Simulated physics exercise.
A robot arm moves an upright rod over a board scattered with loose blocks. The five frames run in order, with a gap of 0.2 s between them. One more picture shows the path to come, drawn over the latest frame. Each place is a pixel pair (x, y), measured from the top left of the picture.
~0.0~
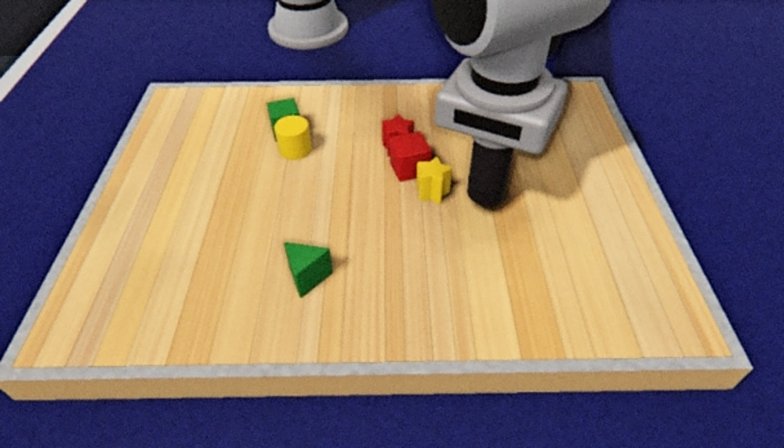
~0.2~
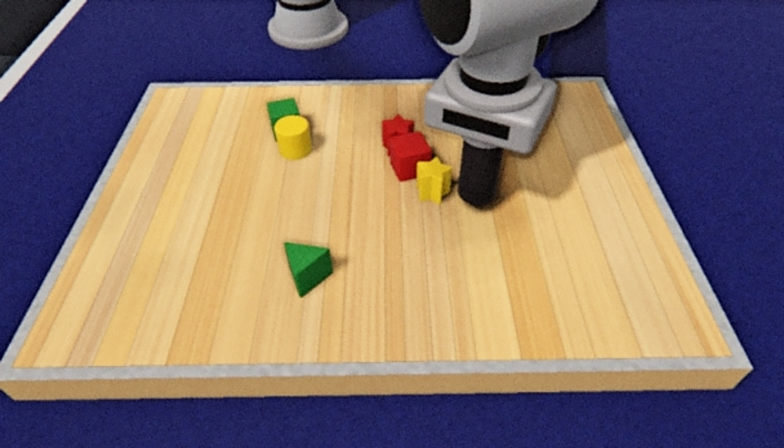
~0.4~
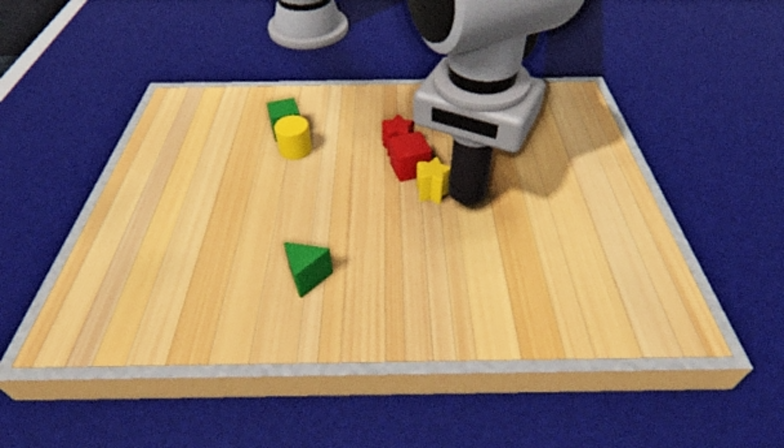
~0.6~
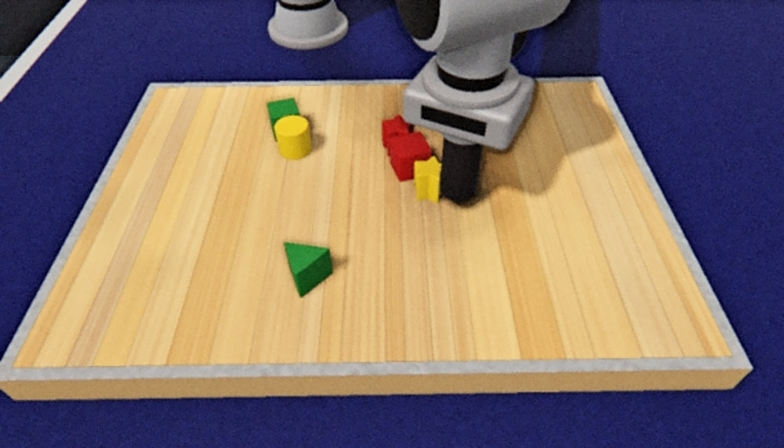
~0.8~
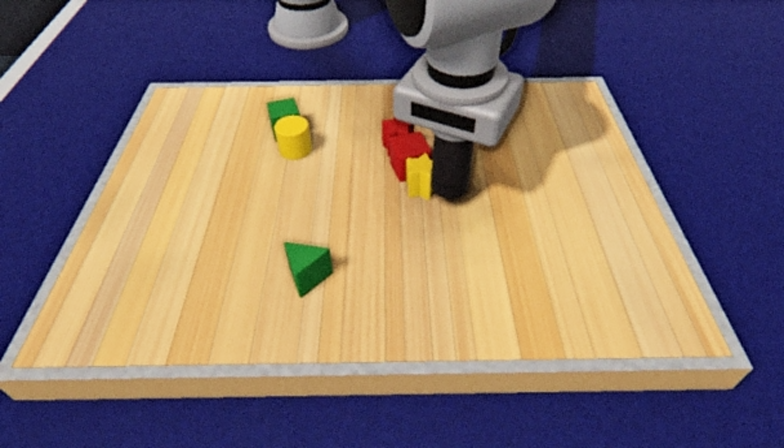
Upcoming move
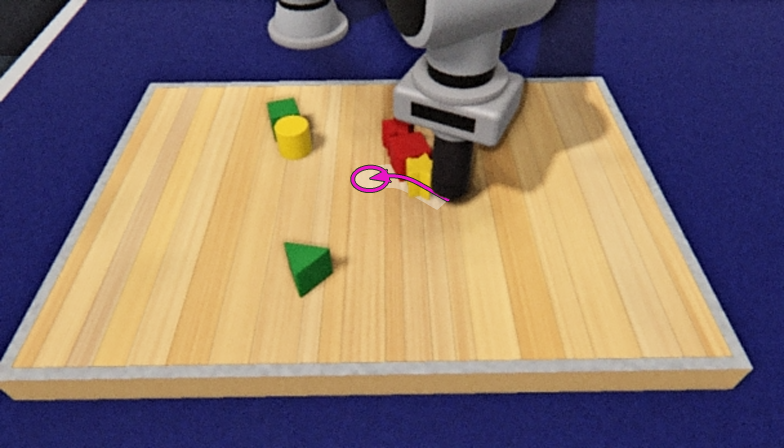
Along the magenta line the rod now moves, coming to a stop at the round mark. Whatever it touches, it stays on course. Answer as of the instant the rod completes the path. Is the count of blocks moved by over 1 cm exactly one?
Going by the path, no.
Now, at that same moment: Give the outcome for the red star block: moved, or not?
By the time the path is finished, it has moved at least a centimetre.
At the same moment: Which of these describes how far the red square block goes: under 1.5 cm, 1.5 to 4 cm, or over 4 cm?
It is going to finish beyond 4 cm from where it is now.
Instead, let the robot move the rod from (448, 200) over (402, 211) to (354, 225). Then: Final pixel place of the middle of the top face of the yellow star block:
Roughly at (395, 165).
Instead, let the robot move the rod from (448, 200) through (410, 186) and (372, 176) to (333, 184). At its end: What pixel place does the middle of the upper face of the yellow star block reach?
Around pixel (316, 143).
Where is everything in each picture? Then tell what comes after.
The first picture shows rod tip (485, 194); block tops, red star block (398, 123); red square block (411, 143); yellow star block (434, 168).
The second picture shows rod (476, 193); blocks unchanged.
The third picture shows rod (467, 192); blocks unchanged.
The fourth picture shows rod (458, 190); yellow star block (431, 167).
The fifth picture shows rod (449, 187); red star block (398, 123); red square block (411, 143); yellow star block (423, 164).
Path on the board, from (448, 200) via (424, 186) and (399, 176), ending at (370, 179).
The first path, step by step. One third of the way, rod (424, 173); red star block (388, 112); red square block (394, 130), turned 15° clockwise; yellow star block (398, 151).
Two thirds of the way, rod (399, 163); red star block (386, 104); red square block (384, 122), turned 30° clockwise; yellow star block (373, 142).
At the end, rod (369, 166); red star block (386, 104); red square block (384, 122), turned 30° clockwise; yellow star block (349, 140), turned 15° clockwise.
